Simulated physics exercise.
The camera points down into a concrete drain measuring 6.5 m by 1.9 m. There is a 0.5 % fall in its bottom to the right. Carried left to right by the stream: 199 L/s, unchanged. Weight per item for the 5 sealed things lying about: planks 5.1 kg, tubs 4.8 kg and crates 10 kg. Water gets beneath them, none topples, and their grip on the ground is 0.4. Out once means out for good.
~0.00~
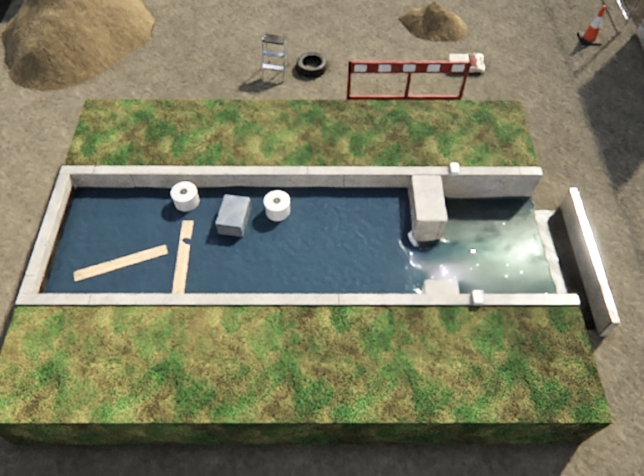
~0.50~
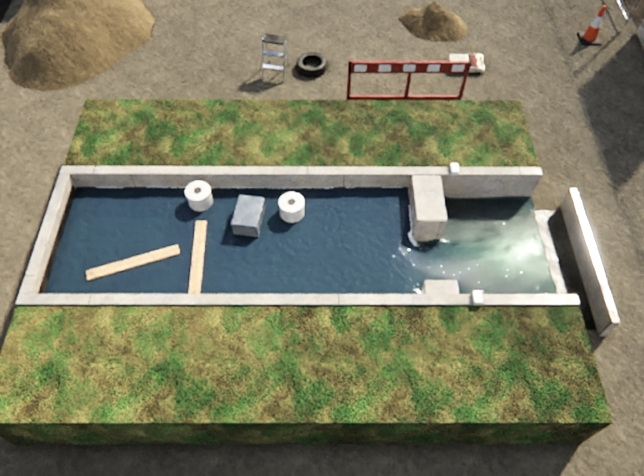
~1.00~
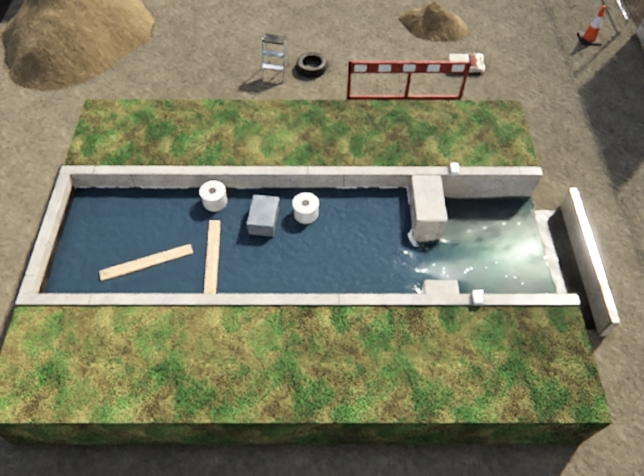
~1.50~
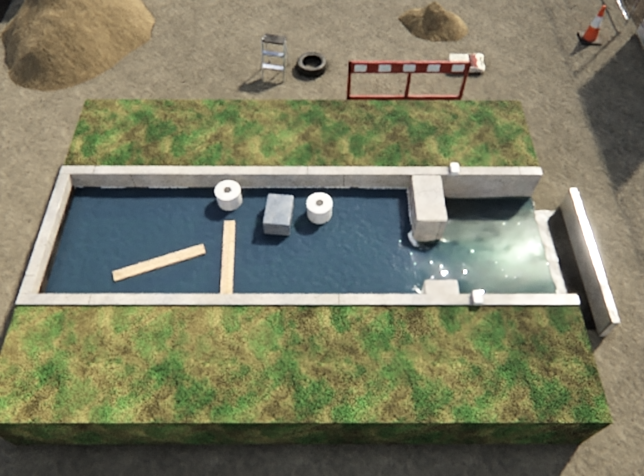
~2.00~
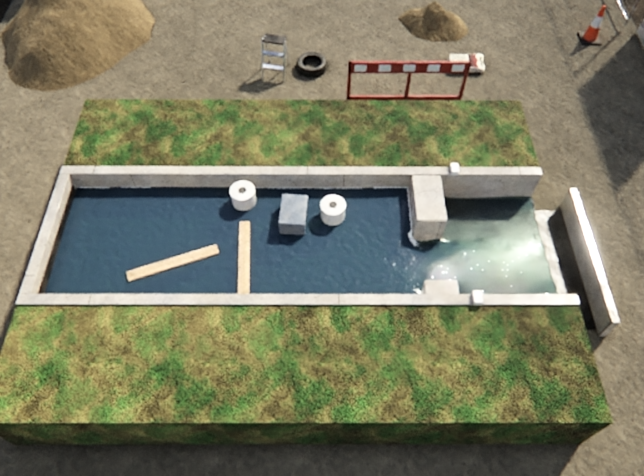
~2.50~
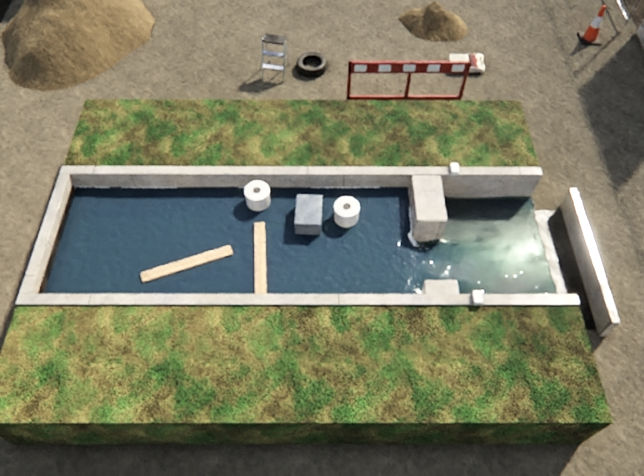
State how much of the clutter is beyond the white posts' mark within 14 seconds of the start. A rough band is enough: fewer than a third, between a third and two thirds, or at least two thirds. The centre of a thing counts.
I would say between a third and two thirds.
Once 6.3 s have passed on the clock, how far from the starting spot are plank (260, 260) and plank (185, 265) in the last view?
In turn they sit 300 cm and 250 cm away.
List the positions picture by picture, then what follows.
In the first picture, a plank at (183, 258), afloat; a crate at (233, 211), afloat; about 2540 L in view; 0 of 5 have shifted.
In the second picture, a plank at (197, 258), afloat, 20 cm from its start; a crate at (248, 211), afloat, 21 cm from its start; 25 cm deep round most things; 5 of 5 have shifted.
In the third picture, a plank at (212, 258) floats, 39 cm from its start; a crate at (263, 210) floats, 41 cm from its start; about 2550 L in view; 5 of 5 have shifted.
In the fourth picture, a plank at (228, 258) floats, 60 cm from its start; a crate at (278, 209), afloat, 62 cm from its start; 25 cm deep round most things; 5 of 5 have shifted.
In the fifth picture, a plank at (244, 258), afloat, 81 cm from its start; a crate at (293, 209), afloat, 82 cm from its start; about 2560 L in view; 5 of 5 have shifted.
In the sixth picture, a plank at (260, 260) floats, 103 cm from its start; a crate at (309, 209), afloat, 102 cm from its start; about 2560 L in view; 5 of 5 have shifted.
After 3.5 s 0 of 5 are over the mark; 5 afloat.
After 6.3 s 2 of 5 are over the mark; 4 afloat.
After 10.0 s 2 of 5 are over the mark; 3 afloat.
After 14.0 s 2 of 5 are over the mark; 3 afloat.
